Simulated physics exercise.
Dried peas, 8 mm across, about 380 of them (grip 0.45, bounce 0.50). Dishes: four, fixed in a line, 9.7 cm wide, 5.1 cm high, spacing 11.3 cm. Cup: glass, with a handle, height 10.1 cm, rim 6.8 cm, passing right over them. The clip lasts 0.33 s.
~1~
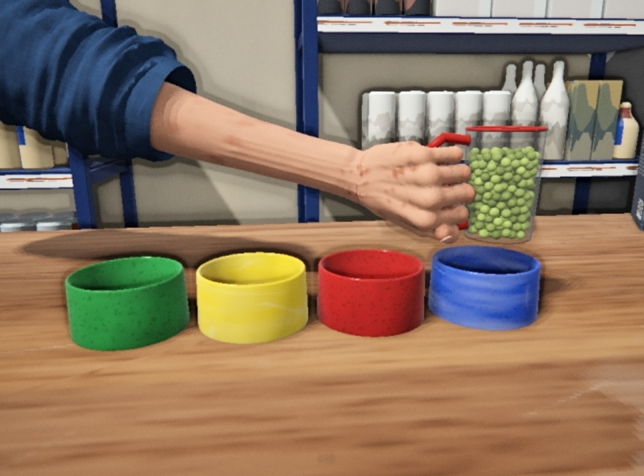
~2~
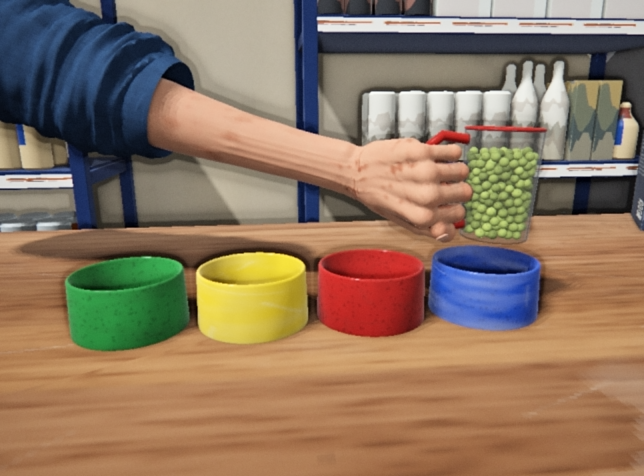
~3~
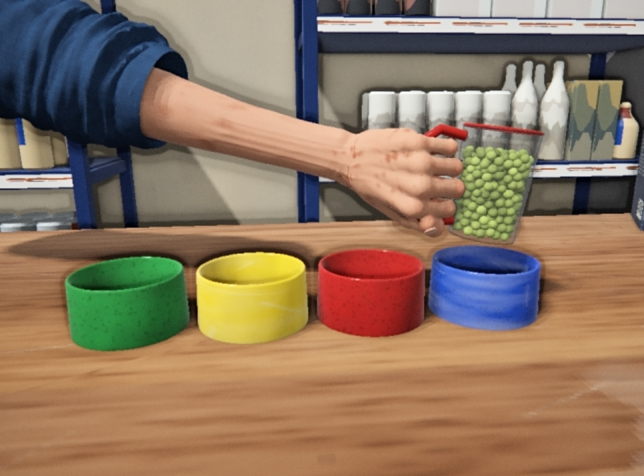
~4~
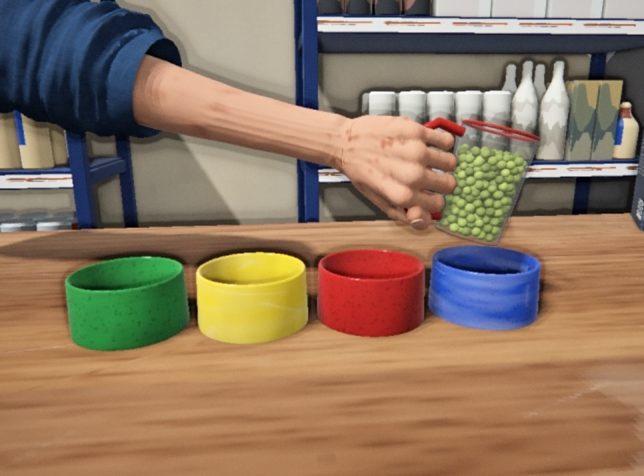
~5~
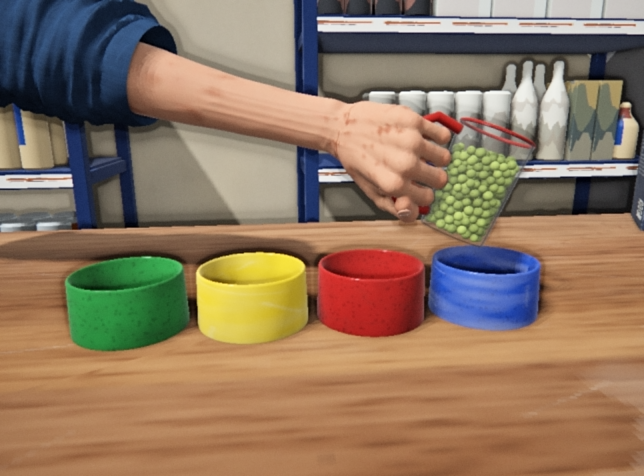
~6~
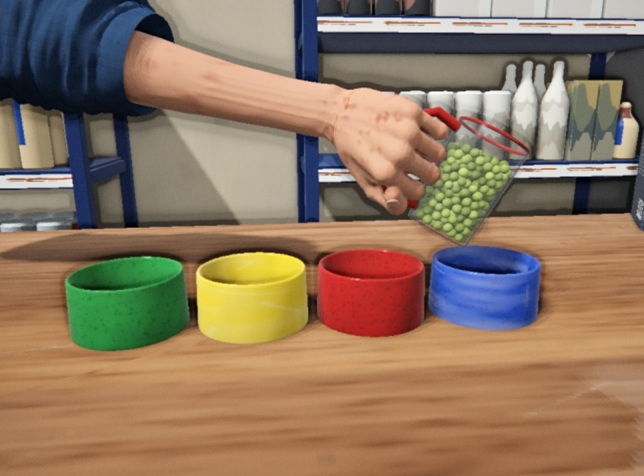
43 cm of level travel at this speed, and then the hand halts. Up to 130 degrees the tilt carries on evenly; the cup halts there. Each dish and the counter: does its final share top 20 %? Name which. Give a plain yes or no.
Red dish - yes, blue dish - no, green dish - no, yellow dish - no, counter - no.
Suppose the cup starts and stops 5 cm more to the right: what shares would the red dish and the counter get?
I'd expect red at 20 and the counter at 30.
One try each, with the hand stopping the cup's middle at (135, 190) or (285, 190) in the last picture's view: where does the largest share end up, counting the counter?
I'd bet on red for the first try and red for the second.
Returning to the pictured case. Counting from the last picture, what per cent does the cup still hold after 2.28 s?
About 0 percent of the load.
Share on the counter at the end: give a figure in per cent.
I'd reckon around 10 per cent.
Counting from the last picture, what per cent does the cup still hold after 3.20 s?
It should be near 0 per cent.
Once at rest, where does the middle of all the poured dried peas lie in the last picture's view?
Once everything settles, the centre is around (379, 295).
Then, 1.37 s after the last picture, tilt 130 degrees; cup holds 0 %, red 85 %, blue 5 %.
Then, 2.28 s after the last picture, tilt 130 degrees; cup holds 0 %, red 85 %, blue 5 %.
Then, 3.20 s after the last picture, tilt 130 degrees; cup holds 0 %, red 85 %, blue 5 %.
In the end, red 85 %, blue 5 %, green 0 %, yellow 0 %, counter 10 %.
